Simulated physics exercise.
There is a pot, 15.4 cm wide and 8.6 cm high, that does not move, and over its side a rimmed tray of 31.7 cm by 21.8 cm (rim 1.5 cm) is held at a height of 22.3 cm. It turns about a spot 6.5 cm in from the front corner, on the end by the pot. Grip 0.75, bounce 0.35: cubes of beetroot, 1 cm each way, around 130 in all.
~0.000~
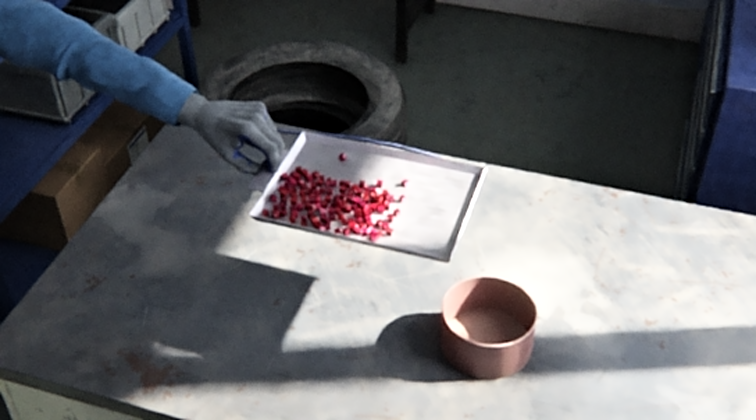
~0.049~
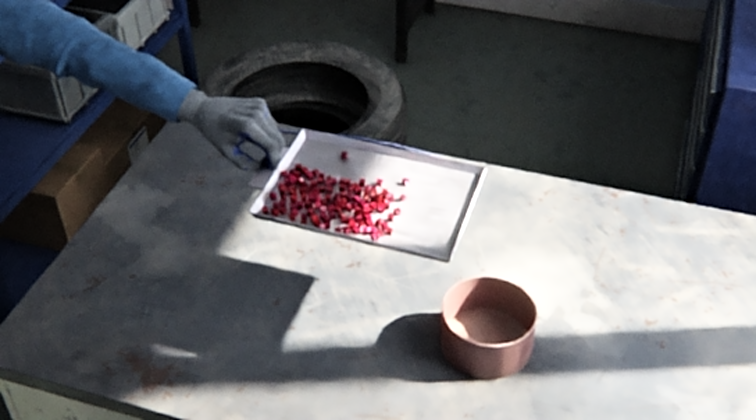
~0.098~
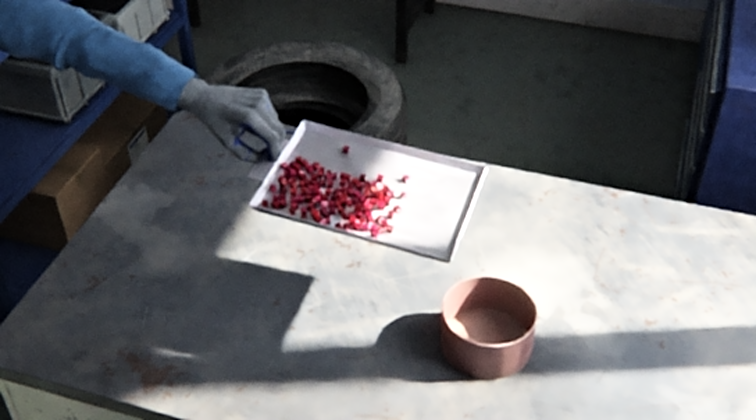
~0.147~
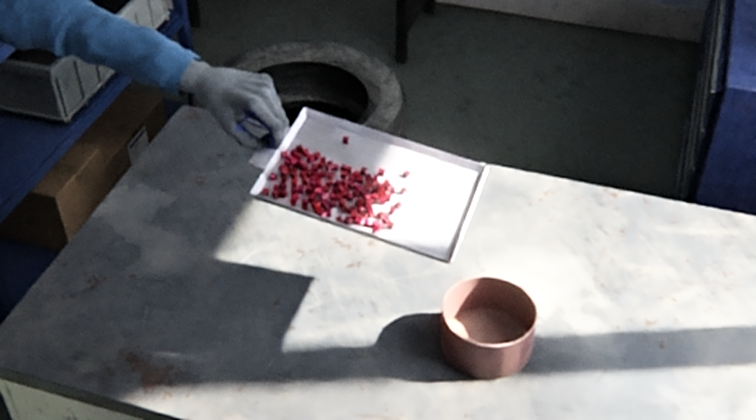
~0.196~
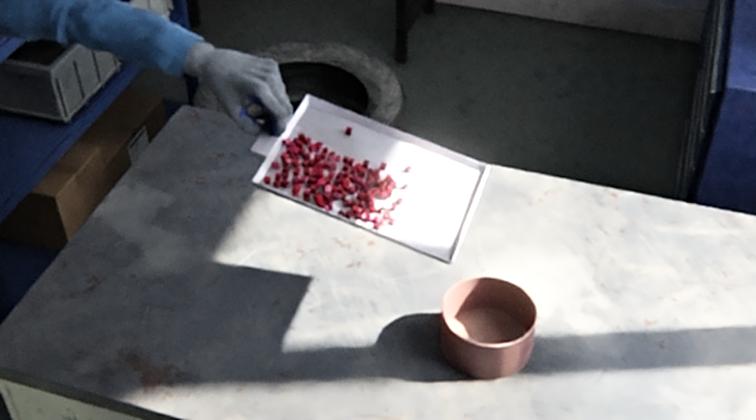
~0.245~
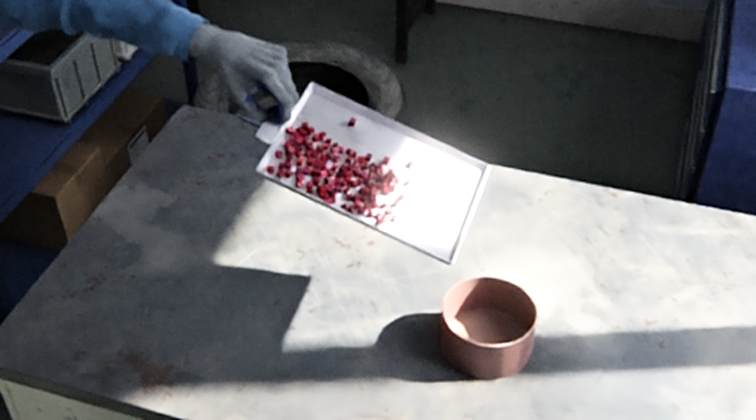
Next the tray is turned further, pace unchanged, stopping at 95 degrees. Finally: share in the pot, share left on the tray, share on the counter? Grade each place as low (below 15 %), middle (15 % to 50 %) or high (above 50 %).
Pot - high; tray - low; counter - middle.
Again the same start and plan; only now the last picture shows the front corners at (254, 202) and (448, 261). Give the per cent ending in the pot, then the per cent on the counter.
Pot 15, counter 85.
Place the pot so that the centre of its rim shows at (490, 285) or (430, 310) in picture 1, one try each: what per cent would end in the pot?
I'd say close to 30 percent for the first spot and 10 percent for the second.
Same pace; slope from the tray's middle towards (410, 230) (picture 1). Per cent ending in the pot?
Estimate: Some 40 per cent.
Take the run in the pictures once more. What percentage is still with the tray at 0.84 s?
Estimate: About 20 percent.
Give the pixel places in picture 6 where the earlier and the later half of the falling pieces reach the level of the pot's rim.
Around (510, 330), then (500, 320).
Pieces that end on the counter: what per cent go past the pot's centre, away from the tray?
It comes to near 100 percent.
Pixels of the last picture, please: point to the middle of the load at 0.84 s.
The load's centre is near (496, 282) at that time.
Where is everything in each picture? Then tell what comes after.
The first frame shows tray tilt 0 degrees, front corners at (255, 213) and (448, 256); middle of the pieces at (333, 205); pot at (490, 309).
The second frame shows tray tilt 1 degrees, front corners at (254, 211) and (448, 256); middle of the pieces at (333, 204).
The third frame shows tray tilt 4 degrees, front corners at (254, 203) and (449, 256), lowest corner right front; middle of the pieces at (333, 199).
The fourth frame shows tray tilt 9 degrees, front corners at (255, 192) and (449, 257), lowest corner right front; middle of the pieces at (334, 191).
The fifth frame shows tray tilt 14 degrees, front corners at (257, 180) and (450, 258), lowest corner right front; middle of the pieces at (336, 183).
The sixth frame shows tray tilt 19 degrees, front corners at (261, 169) and (451, 259), lowest corner right front; middle of the pieces at (339, 176); pot at (490, 309). The tray's pace is about 105 degrees a second.
After 0.60 s, tilt 55 degrees; the tray holds 100 %, the pot 0 %.
After 0.84 s, tilt 80 degrees; the tray holds 20 %, the pot 5 %.
After 1.19 s, tilt 95 degrees; the tray holds 0 %, the pot 60 %.
At rest (2.1 s), pot 60 %, tray 0 %, counter 40 %.
